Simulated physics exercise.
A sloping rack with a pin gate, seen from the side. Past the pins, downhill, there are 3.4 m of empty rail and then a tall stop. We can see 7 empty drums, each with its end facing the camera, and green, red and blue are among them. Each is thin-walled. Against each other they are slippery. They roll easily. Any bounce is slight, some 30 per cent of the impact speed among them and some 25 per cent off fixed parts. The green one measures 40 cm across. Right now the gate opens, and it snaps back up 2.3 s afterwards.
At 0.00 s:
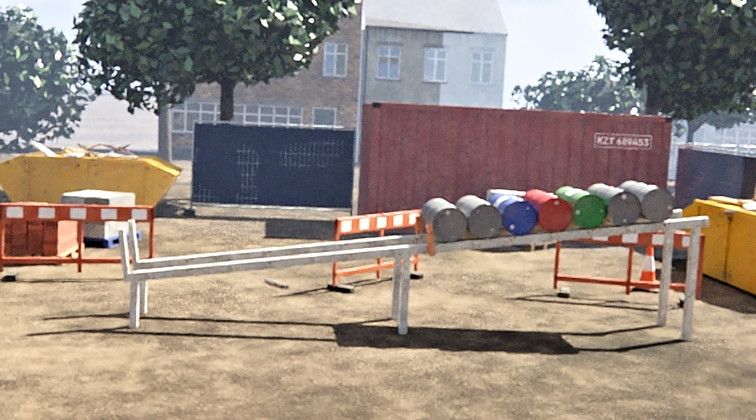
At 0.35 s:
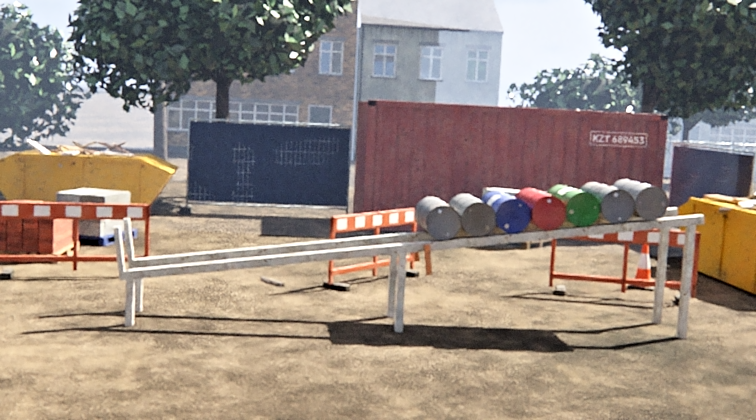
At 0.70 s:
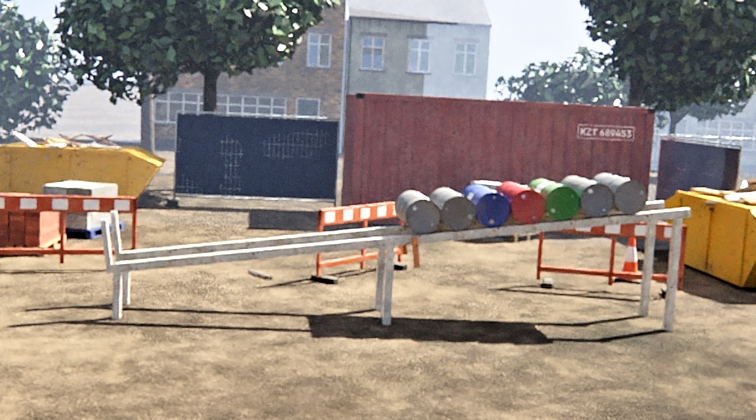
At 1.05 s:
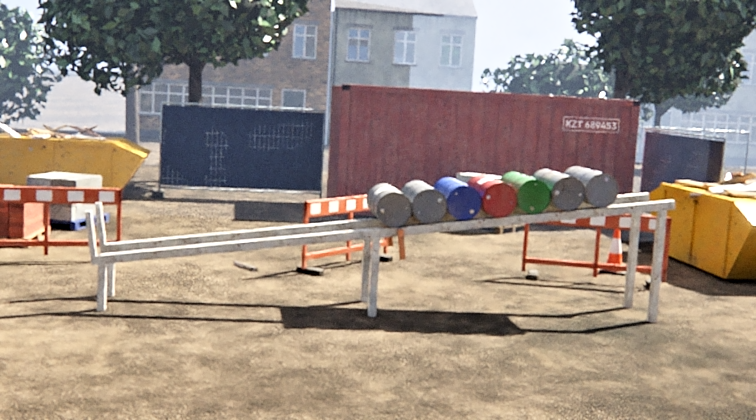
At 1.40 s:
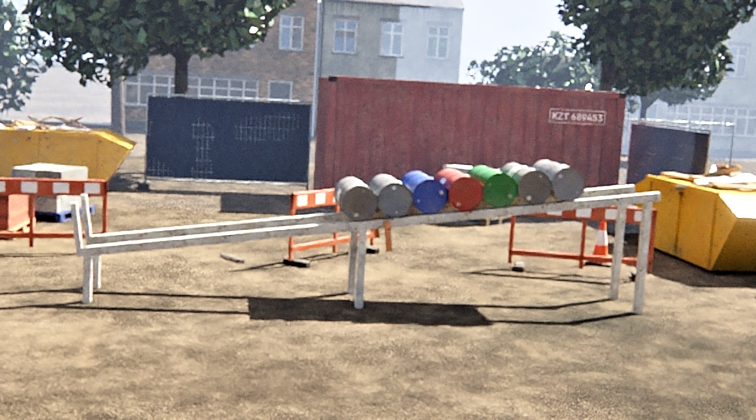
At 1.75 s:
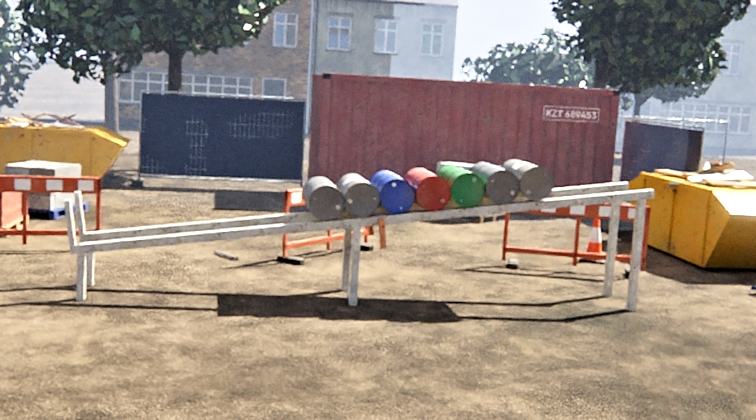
At first, seven drums, among them a blue, a red and a green one, sit in a row on the upper right part of a sloping white rack in a dirt yard. Then the row rolls together down the slope to the left, passing the rack's middle legs, as the view shifts slightly.
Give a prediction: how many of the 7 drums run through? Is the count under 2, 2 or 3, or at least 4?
It is at least 4.
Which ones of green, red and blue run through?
Here green is retained, red leaves and blue leaves.
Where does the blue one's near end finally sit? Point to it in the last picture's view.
(169, 218).
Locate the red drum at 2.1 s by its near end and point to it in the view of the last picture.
Near (400, 196).
Then, 2.0 s in, green is on the rails, 75 cm above the pins, rolling left; red is on the rails, 35 cm above the pins, rolling left; blue is on the rails, 5 cm below the pins, rolling left; 3 through so far.
Then, 2.1 s in, green is on the rails, 65 cm above the pins, rolling left; red is on the rails, 25 cm above the pins, rolling left; blue is on the rails, 15 cm below the pins, rolling left; 3 through so far.
Then, 2.2 s in, green is on the rails, 50 cm above the pins, rolling left; red is on the rails, 10 cm above the pins, rolling left; blue is on the rails, 30 cm below the pins, rolling left; 3 through so far.
Then, 2.4 s in, green is on the rails, 25 cm above the pins, rolling left; red is on the rails, 15 cm below the pins, rolling left; blue is on the rails, 55 cm below the pins, rolling left; 4 through so far.
In the end (4.1 s), green is on the rails, 25 cm above the pins; red is on the rails, 190 cm below the pins; blue is on the rails, 230 cm below the pins; 4 through so far.
